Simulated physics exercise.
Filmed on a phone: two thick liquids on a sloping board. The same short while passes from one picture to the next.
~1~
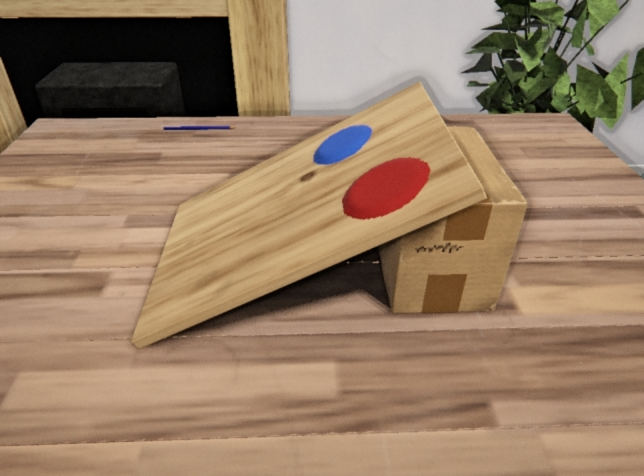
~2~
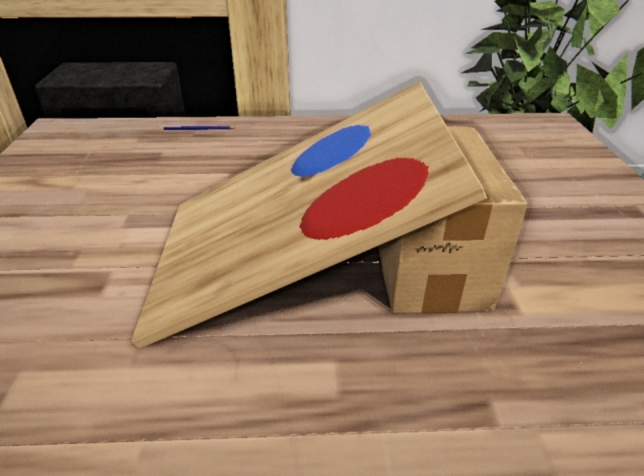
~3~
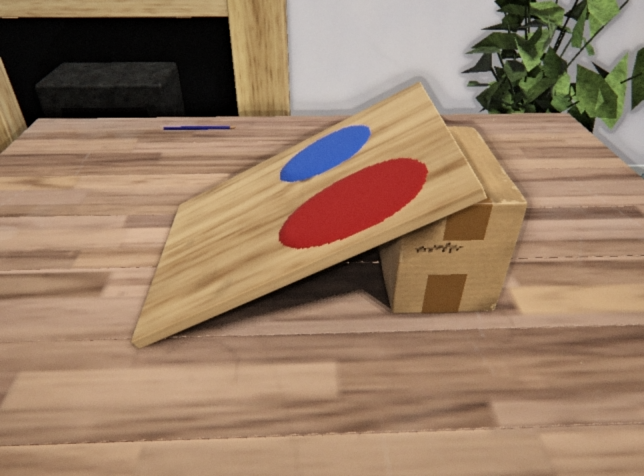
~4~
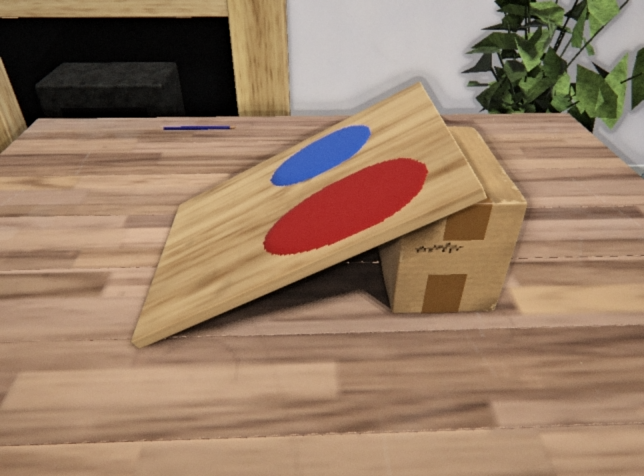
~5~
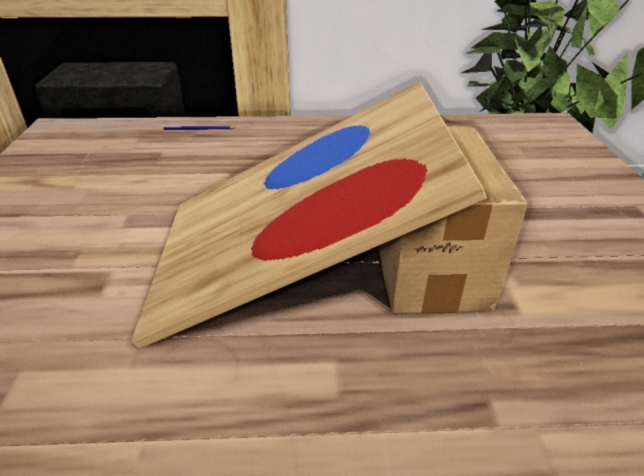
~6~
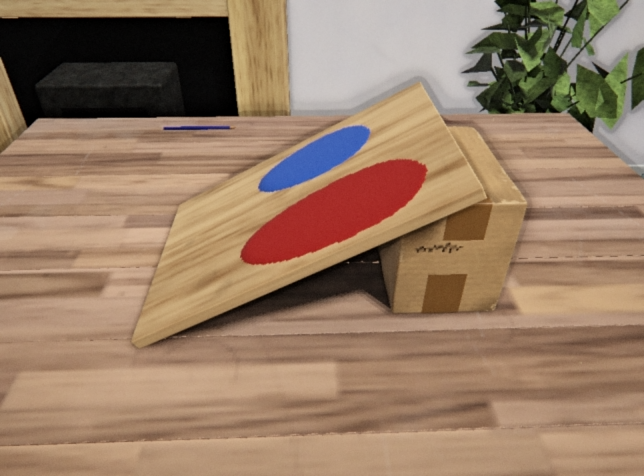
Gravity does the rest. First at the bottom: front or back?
The front one gets there first.
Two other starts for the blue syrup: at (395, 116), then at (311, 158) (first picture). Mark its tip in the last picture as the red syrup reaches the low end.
First near (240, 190), then near (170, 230).
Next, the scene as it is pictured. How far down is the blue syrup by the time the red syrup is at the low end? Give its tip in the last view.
Around (204, 212).
Shortly, the red syrup is three quarters of the way down; the blue syrup is three quarters of the way down.
Then, the red syrup is close to the edge; the blue syrup is three quarters of the way down.
At the finish, the red syrup is at the low edge; the blue syrup is three quarters of the way down.
